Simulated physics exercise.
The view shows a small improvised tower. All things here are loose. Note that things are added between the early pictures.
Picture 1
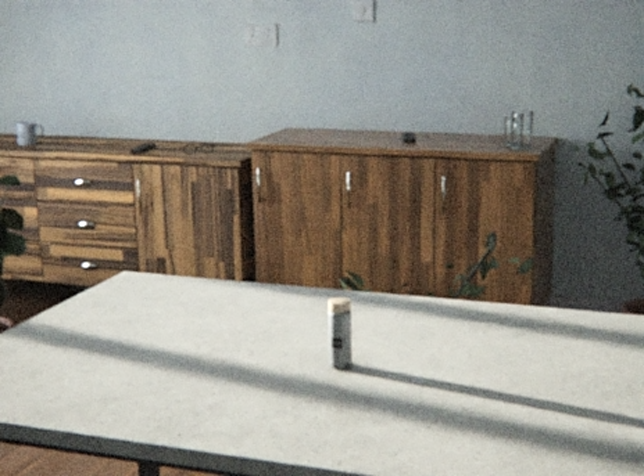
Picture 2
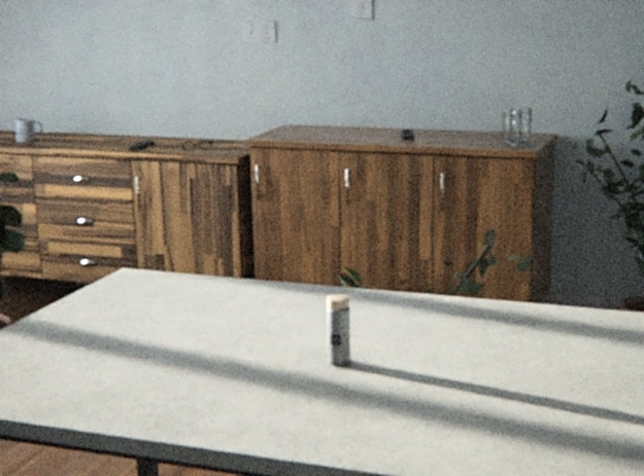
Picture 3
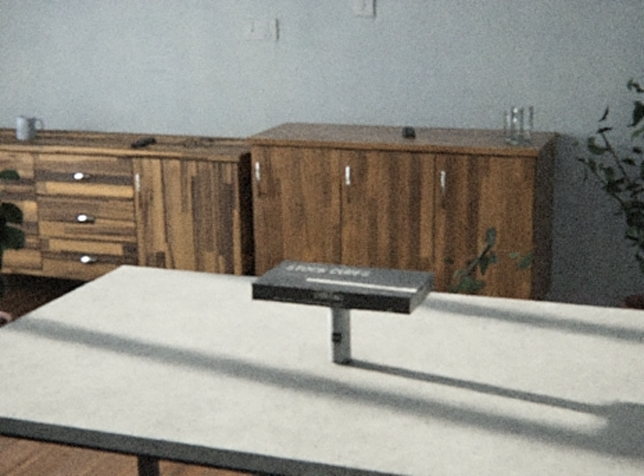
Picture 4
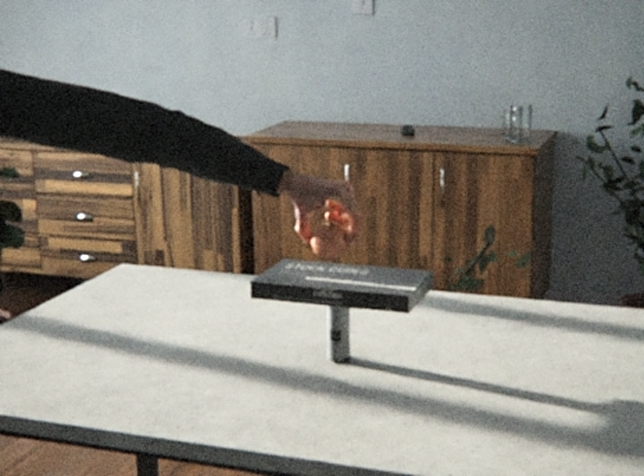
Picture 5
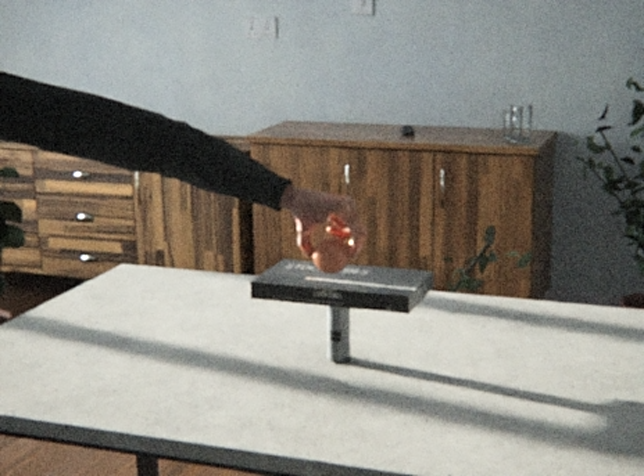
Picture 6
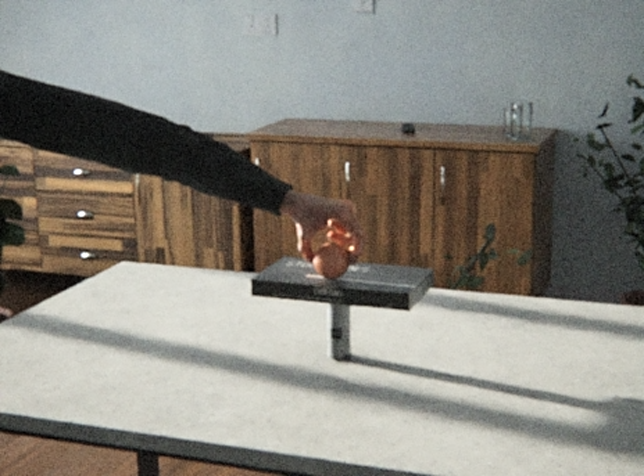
Black packet appearing flat atop a small upright cylinder on a pale table, then a dark-sleeved arm lowering an orange tomato onto it.
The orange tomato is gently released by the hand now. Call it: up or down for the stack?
Up - it stays standing.
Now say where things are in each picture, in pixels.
In the first frame, the last thing is not in view yet.
In the second frame, the last thing is not in view yet.
In the third frame, the last thing is not in view yet; black packet (344, 287).
The fourth frame shows coming down; orange tomato (329, 241); black packet (343, 285).
The fifth frame shows coming down; orange tomato (331, 255); black packet (343, 285).
The sixth frame shows in place under the hand; orange tomato (332, 261); black packet (343, 282).
Then, 0.20 s later than the last frame, all is still.
Then, 0.40 s later than the last frame, orange tomato resting near (332, 261).
When it is over, all 3 as before. End places, in pixels of the last picture, orange tomato near (332, 262). The stack stays up.
